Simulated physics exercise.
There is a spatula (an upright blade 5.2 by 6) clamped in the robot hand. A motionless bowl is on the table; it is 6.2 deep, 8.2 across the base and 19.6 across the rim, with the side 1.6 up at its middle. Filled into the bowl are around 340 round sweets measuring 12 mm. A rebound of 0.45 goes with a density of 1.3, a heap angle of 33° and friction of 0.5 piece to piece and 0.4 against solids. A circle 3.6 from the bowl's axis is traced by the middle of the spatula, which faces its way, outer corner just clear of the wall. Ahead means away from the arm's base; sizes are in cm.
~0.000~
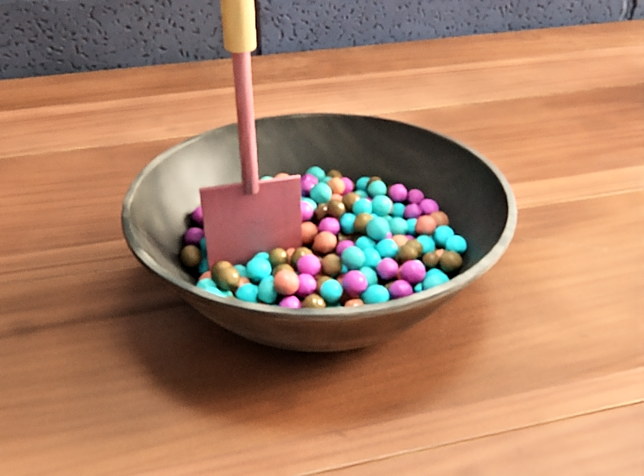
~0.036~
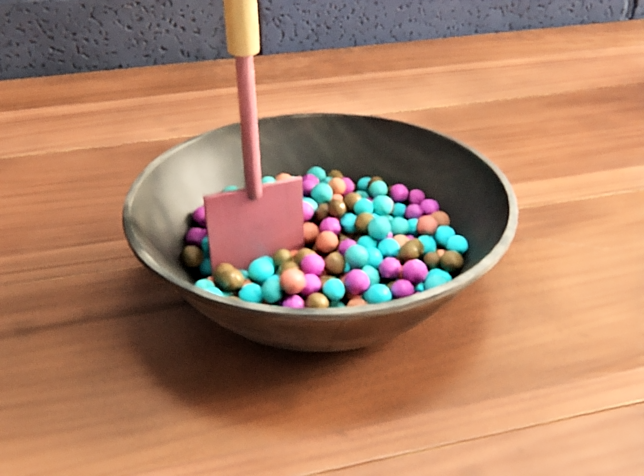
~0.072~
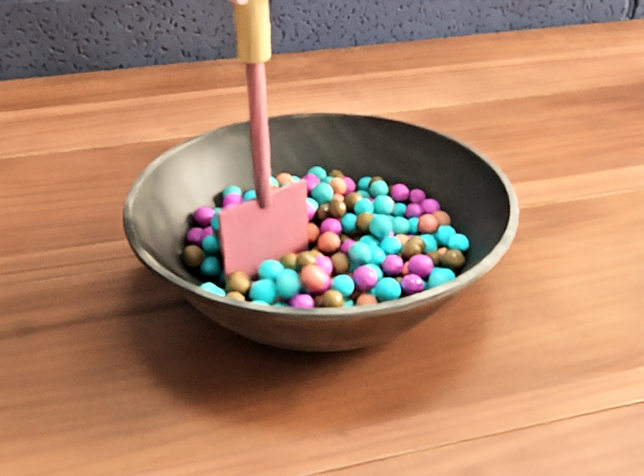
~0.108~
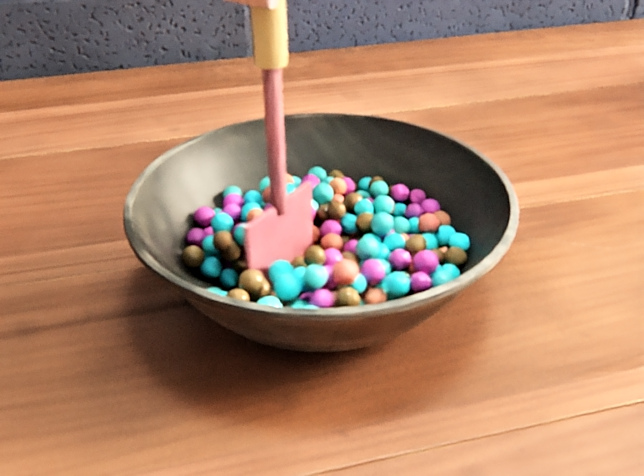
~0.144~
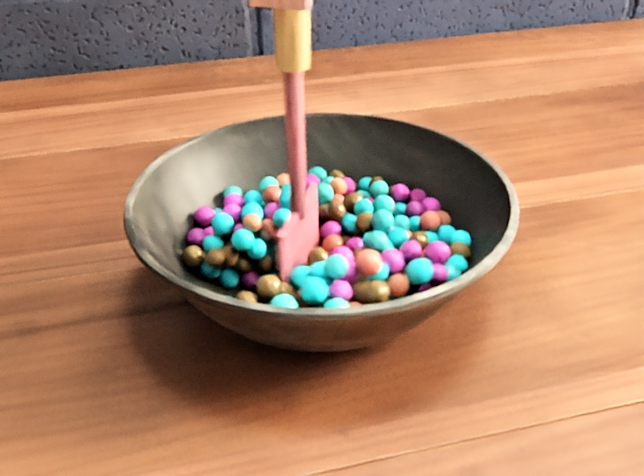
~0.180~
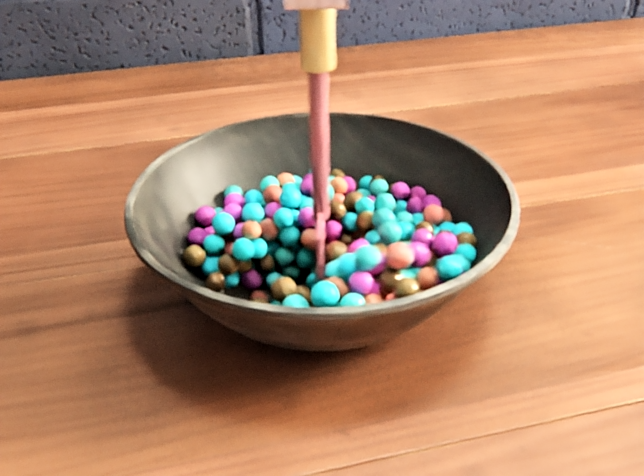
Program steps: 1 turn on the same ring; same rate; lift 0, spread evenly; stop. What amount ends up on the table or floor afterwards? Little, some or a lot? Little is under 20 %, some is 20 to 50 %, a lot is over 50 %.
Little.
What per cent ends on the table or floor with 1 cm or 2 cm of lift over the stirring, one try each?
5 and 5 %.
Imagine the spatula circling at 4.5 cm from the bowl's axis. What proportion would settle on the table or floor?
Then some 15 percent.
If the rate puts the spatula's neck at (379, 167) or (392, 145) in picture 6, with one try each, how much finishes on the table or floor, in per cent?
Some 20 and 35 %.
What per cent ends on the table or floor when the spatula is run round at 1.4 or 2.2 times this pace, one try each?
Estimates in order: Near 10 % and near 35 %.
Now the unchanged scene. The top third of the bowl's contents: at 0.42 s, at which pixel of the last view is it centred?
Near (387, 170).
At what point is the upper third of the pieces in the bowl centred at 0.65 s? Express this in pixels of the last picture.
Estimated centre: (224, 181).
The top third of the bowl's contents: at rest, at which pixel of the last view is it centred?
In the final view it lies around (257, 271).
After 0.42 s, 185° round, highest piece 8 above the table; 341 in the bowl, 1 on the table or floor, 3 in flight or on the tool.
After 0.65 s, 295° round, highest piece 8 above the table; 330 in the bowl, 13 on the table or floor, 2 in flight or on the tool.
After 0.97 s, 0° round, highest piece 6 above the table; 327 in the bowl, 18 on the table or floor.
After 1.67 s, 0° round, highest piece 6 above the table; 327 in the bowl, 18 on the table or floor.
At rest, 327 in the bowl, 18 on the table or floor. That is 5 % on the table or floor.
